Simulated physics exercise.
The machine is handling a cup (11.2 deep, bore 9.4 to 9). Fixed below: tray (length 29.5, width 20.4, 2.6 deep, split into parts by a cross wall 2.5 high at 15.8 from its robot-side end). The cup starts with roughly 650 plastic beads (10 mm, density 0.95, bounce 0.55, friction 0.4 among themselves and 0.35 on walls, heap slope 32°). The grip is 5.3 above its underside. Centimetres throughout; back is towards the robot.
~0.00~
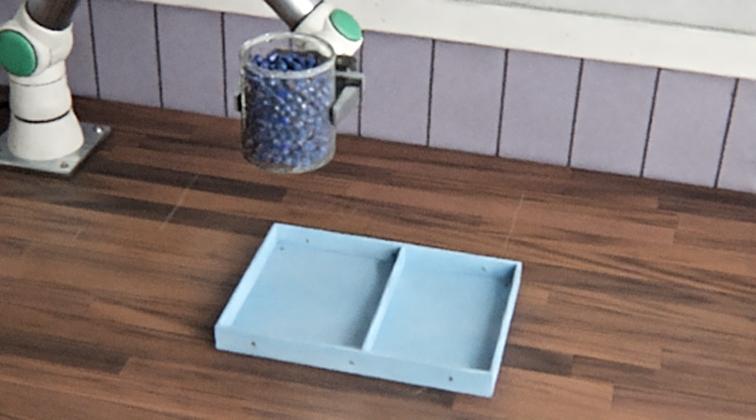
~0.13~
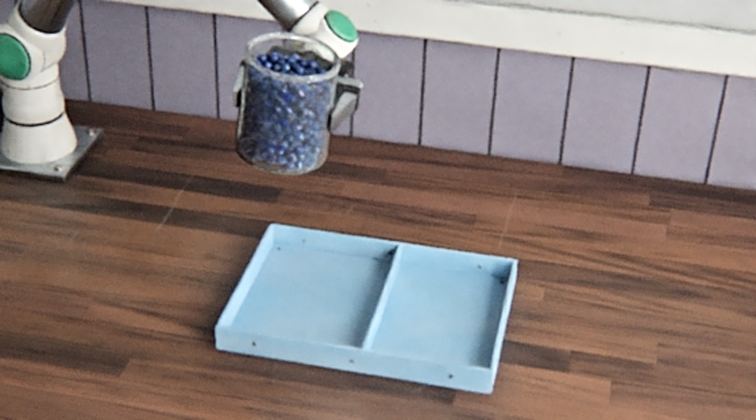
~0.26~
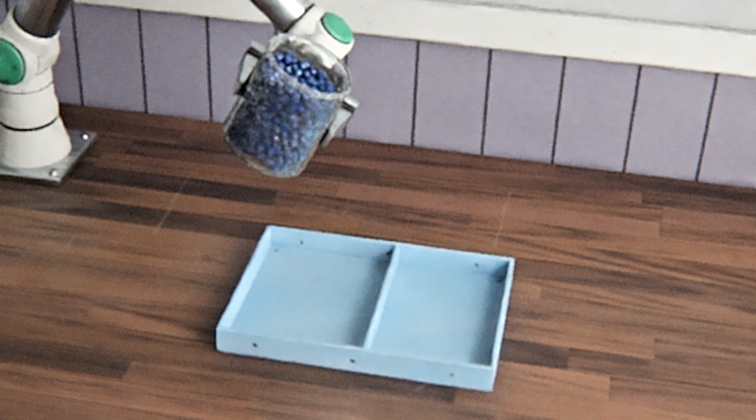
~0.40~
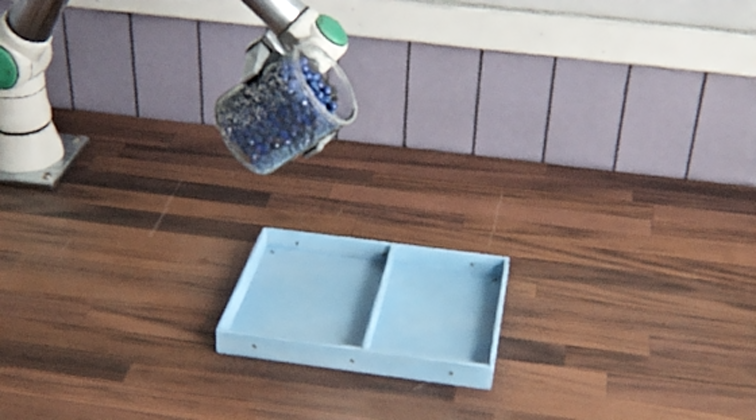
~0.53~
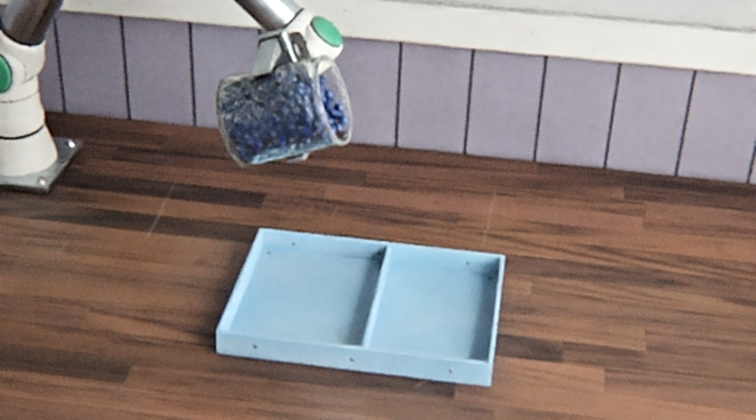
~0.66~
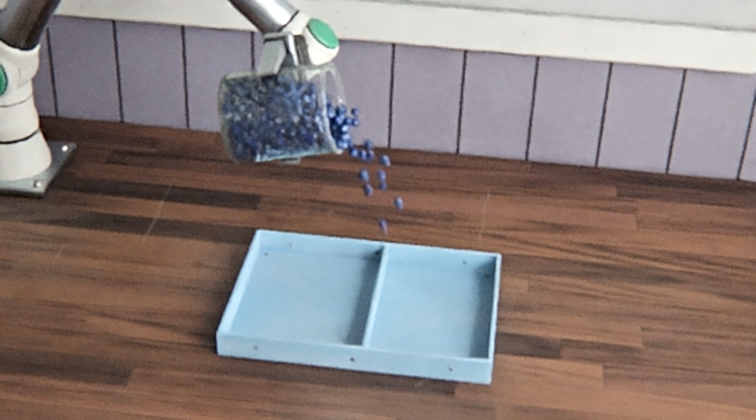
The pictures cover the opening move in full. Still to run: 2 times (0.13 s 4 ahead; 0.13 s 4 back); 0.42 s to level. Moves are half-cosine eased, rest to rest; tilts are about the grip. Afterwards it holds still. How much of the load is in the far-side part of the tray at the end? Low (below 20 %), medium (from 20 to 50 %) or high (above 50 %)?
In the far-side part of the tray the share is medium, from 20 to 50 %.
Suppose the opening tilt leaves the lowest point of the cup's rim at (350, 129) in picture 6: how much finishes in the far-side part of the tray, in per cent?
Some 15 per cent.
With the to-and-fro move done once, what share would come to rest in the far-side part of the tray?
In that case some 25 per cent.
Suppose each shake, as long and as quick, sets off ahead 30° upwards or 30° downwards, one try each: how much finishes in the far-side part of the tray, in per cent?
About 50 and 20 per cent.
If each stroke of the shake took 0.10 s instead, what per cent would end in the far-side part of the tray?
In that case some 50 per cent.
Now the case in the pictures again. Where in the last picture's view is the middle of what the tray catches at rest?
Around (431, 312).
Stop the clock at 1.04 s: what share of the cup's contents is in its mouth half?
Roughly 45 per cent.
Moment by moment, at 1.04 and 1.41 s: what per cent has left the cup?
About 30, 50.
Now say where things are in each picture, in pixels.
In the first picture, cup middle at (288, 103), level; upper third of the load around (288, 83), from x 250 to 330, top at y 55; 652 in the cup.
In the second picture, cup middle at (287, 104), tilted 7° forward; upper third of the load around (284, 85), from x 245 to 330, top at y 55.
In the third picture, cup middle at (287, 107), tilted 27° forward; upper third of the load around (287, 87), from x 230 to 330, top at y 55.
In the fourth picture, cup middle at (285, 110), tilted 50° forward; upper third of the load around (286, 90), from x 225 to 335, top at y 60.
In the fifth picture, cup middle at (284, 111), tilted 70° forward; upper third of the load around (281, 93), from x 225 to 345, top at y 70.
In the sixth picture, cup middle at (283, 114), tilted 77° forward; upper third of the load around (271, 98), from x 225 to 400, top at y 80; 640 in the cup, 12 in flight or on a rim.
By 1.04 s, tilted 77° forward, highest piece 27 above the table; 464 in the cup, 117 in the far-side part, 13 in the robot-side part, 2 on the table or floor, 56 in flight or on a rim.
By 1.41 s, tilted 32° forward, highest piece 29 above the table; 329 in the cup, 248 in the far-side part, 58 in the robot-side part, 10 on the table or floor, 7 in flight or on a rim.
By 1.80 s, level, highest piece 26 above the table; 329 in the cup, 251 in the far-side part, 60 in the robot-side part, 11 on the table or floor, 1 in flight or on a rim.
By 2.85 s, level, highest piece 26 above the table; 329 in the cup, 252 in the far-side part, 60 in the robot-side part, 11 on the table or floor.
Final count, 329 in the cup, 252 in the far-side part, 60 in the robot-side part, 11 on the table or floor. That is 39 % in the far-side part of the tray.
